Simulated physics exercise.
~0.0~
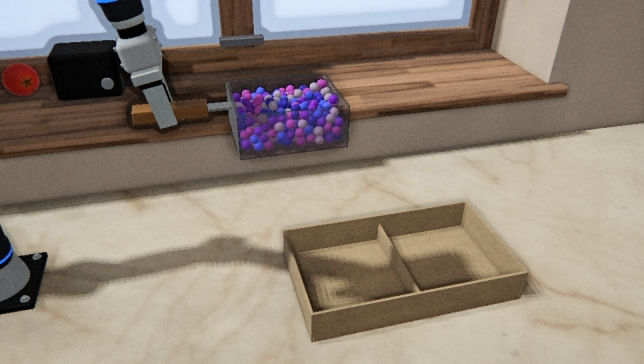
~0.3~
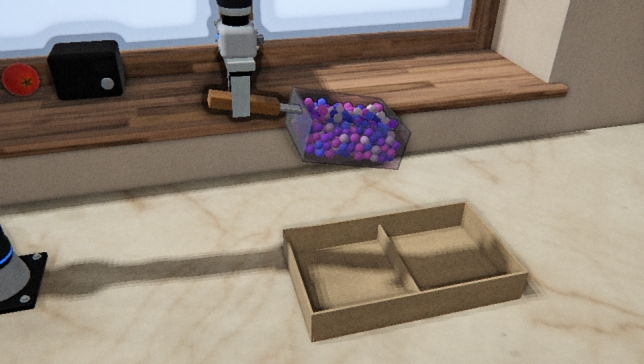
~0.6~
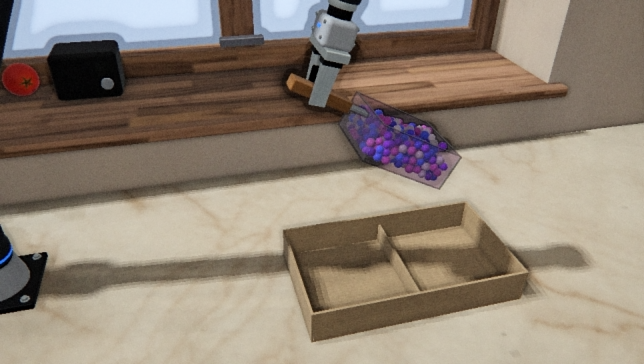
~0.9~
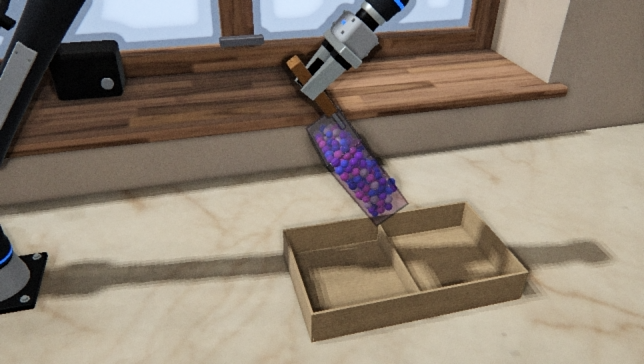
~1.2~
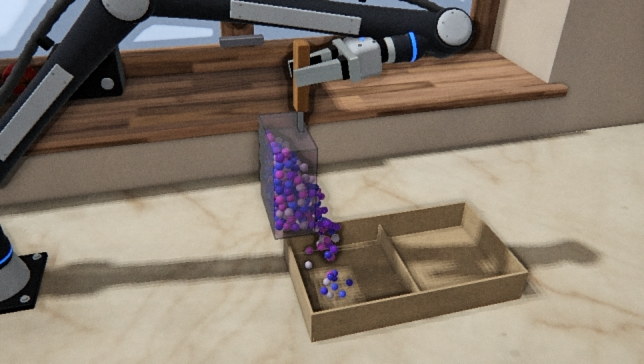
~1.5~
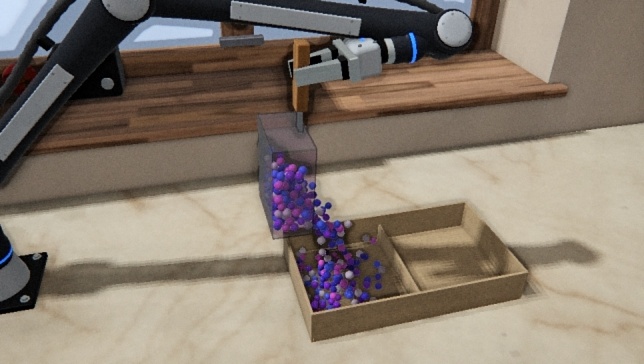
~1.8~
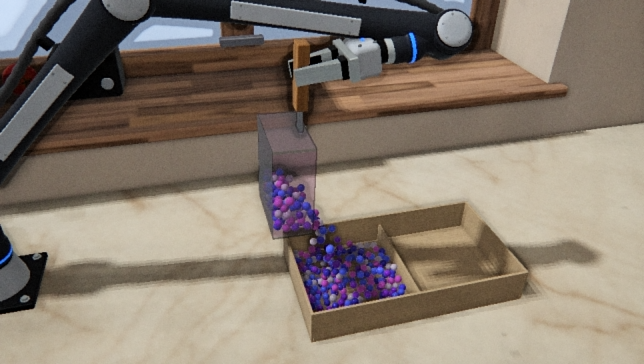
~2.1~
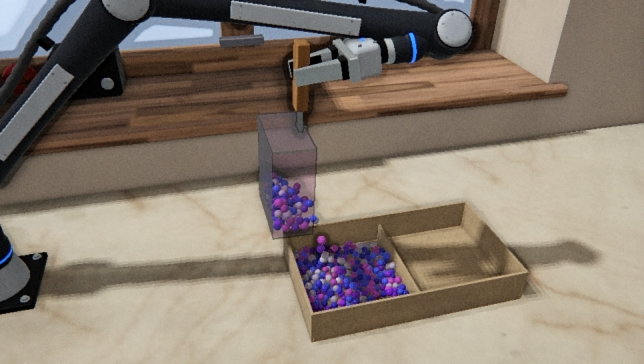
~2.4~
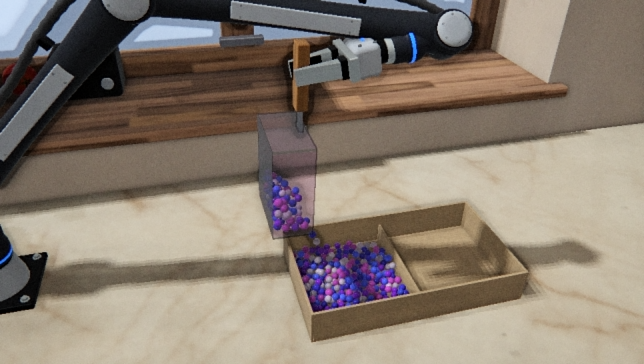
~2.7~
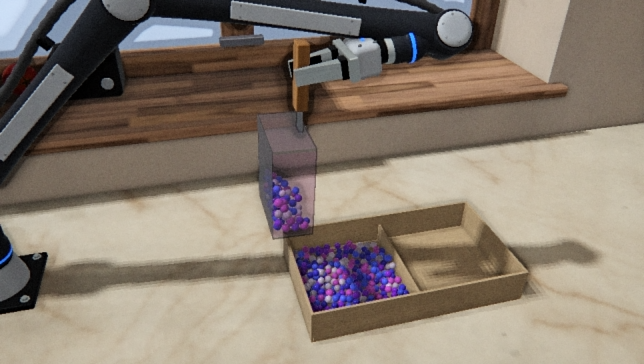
On a pale marble counter below a wooden windowsill, a robot arm swung a clear box of purple, blue and pink balls to the right, tipped it and poured most into the left part of a divided tray, leaving some in the box.
